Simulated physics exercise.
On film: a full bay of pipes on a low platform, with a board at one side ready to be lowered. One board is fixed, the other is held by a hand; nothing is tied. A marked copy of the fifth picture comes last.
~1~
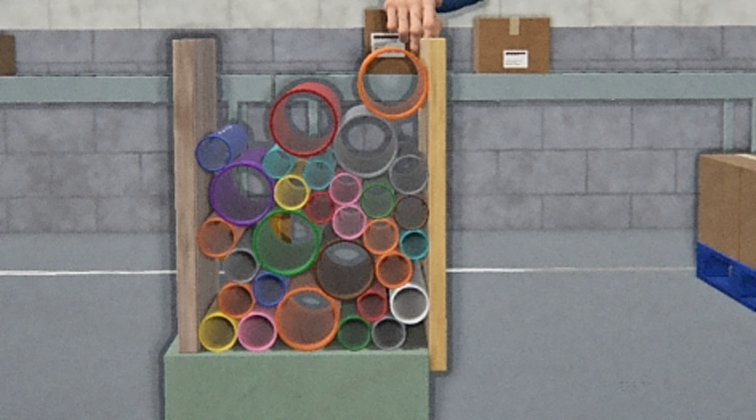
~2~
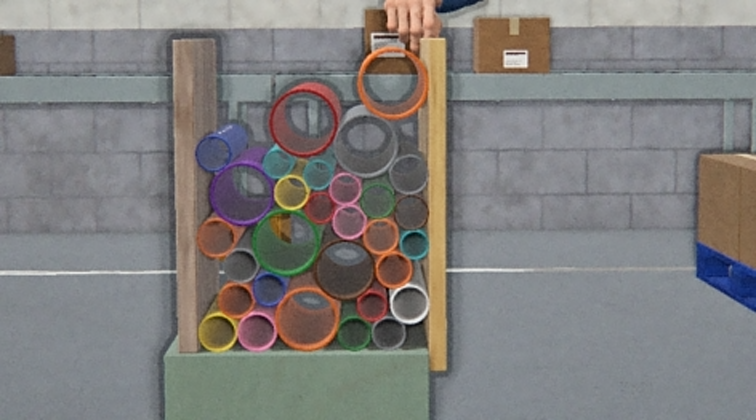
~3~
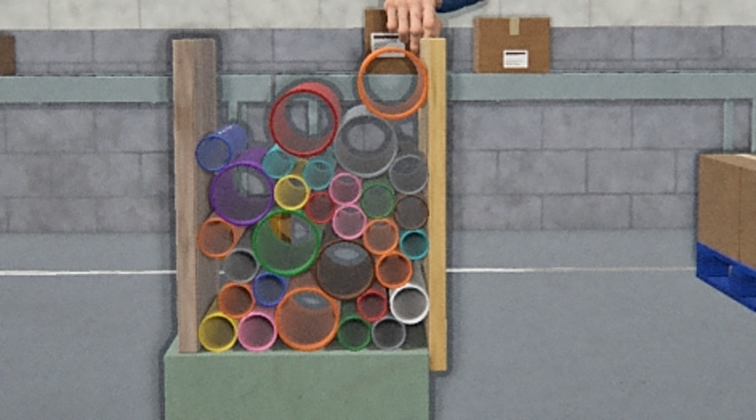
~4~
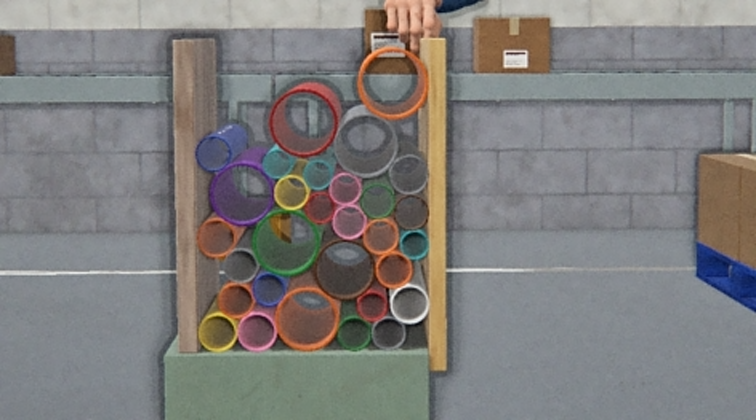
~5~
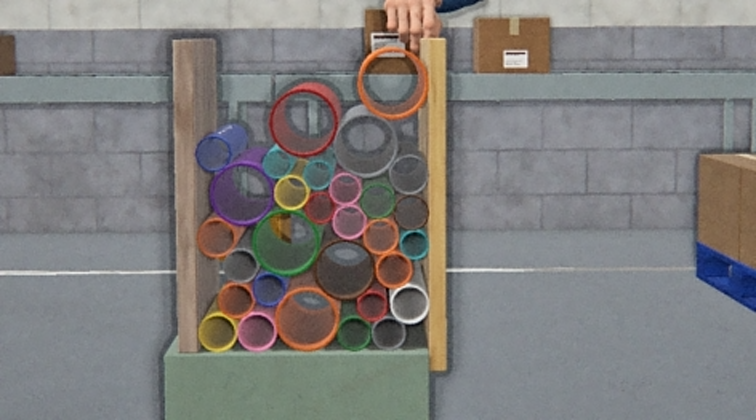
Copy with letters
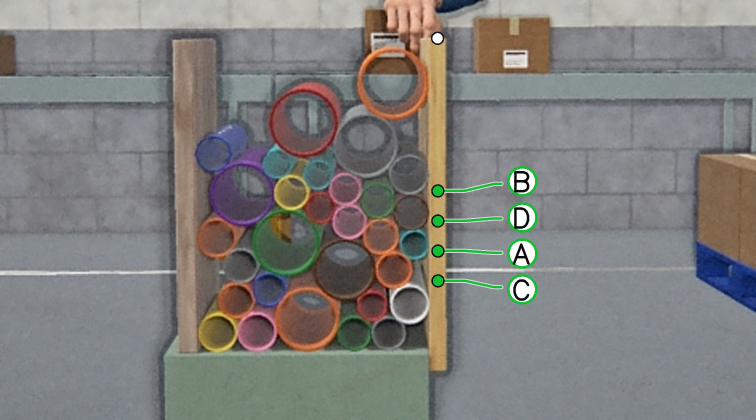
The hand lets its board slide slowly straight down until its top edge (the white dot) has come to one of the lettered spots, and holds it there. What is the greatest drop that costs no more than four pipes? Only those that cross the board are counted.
Lower it to D and no more.
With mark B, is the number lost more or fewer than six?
At B, fewer than six.
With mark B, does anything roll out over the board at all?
Yes, at B.
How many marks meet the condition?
Two of them.
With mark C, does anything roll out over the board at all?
At C: Yes.
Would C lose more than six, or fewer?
More than six.
On the copy, A at (438, 251); B at (438, 191); C at (438, 281); D at (438, 221); the white dot at (438, 38).
On D. First, top of the board (429, 117).
Then, top of the board (429, 203).
Finally, top of the board (429, 221), three out over the board.
By contrast, A more than four out over the board; B one out over the board; C more than four out over the board.
